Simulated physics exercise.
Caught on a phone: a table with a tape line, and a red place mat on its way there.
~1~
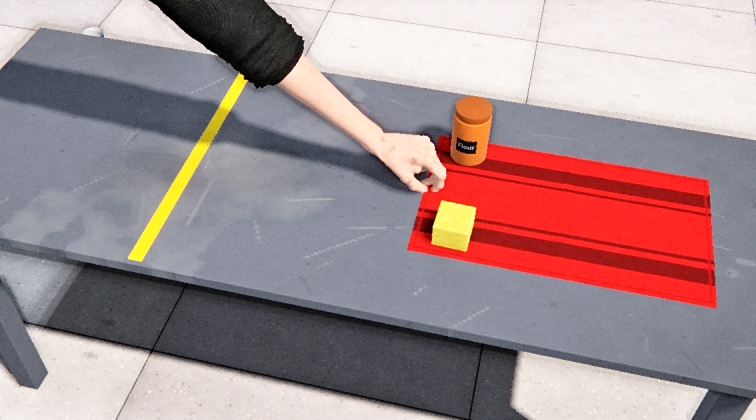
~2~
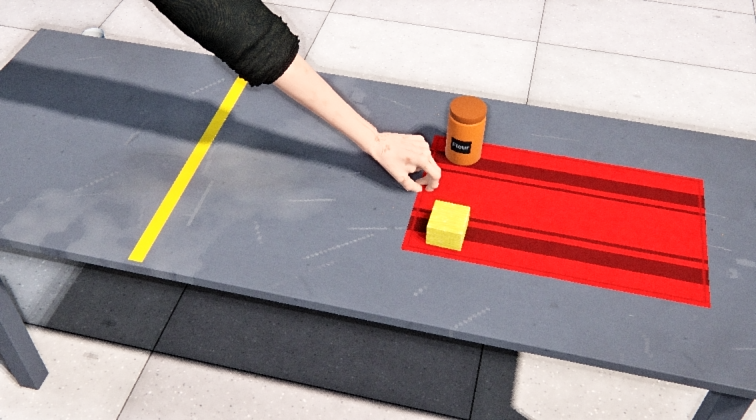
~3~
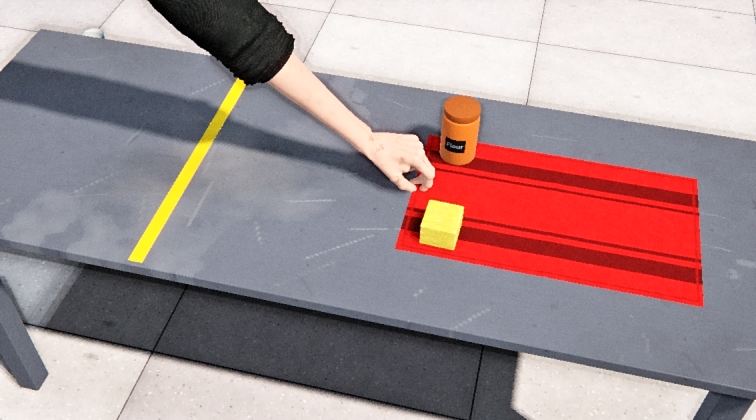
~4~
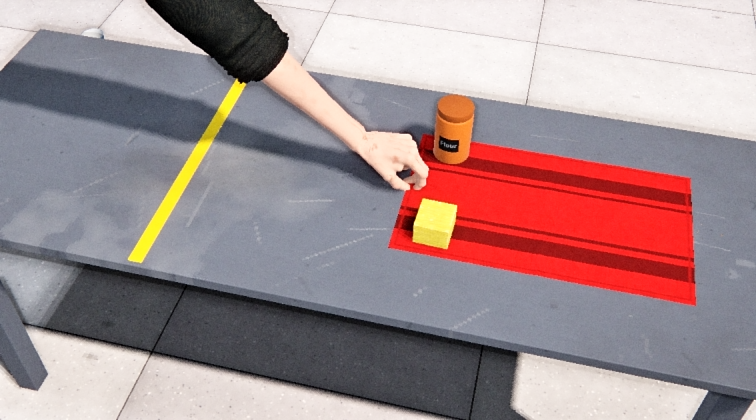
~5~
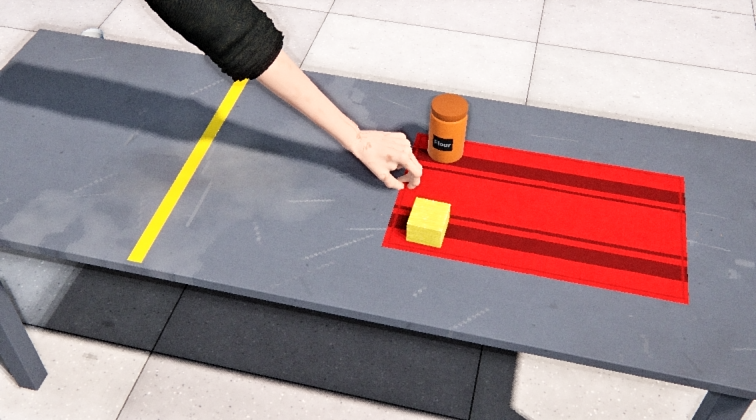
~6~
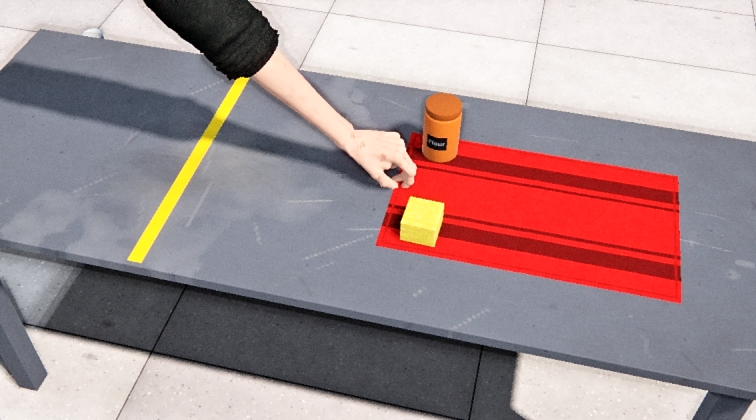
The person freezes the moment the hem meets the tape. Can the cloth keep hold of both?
The orange jar stays on the cloth; the yellow block remains aboard.
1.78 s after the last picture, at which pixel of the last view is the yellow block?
By then it is at (215, 184).
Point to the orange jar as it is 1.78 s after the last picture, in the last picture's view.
By then it is at (250, 96).
Then, 1.67 s later than the last view, hem at the tape; orange jar on the cloth near (256, 97); yellow block on the cloth near (222, 185).
Then, 1.78 s later than the last view, hem at the tape; orange jar on the cloth near (250, 96); yellow block on the cloth near (215, 184).
Finally, hem at the tape; orange jar on the cloth near (250, 96); yellow block on the cloth near (215, 184). The orange jar remains aboard and the yellow block keeps its seat.
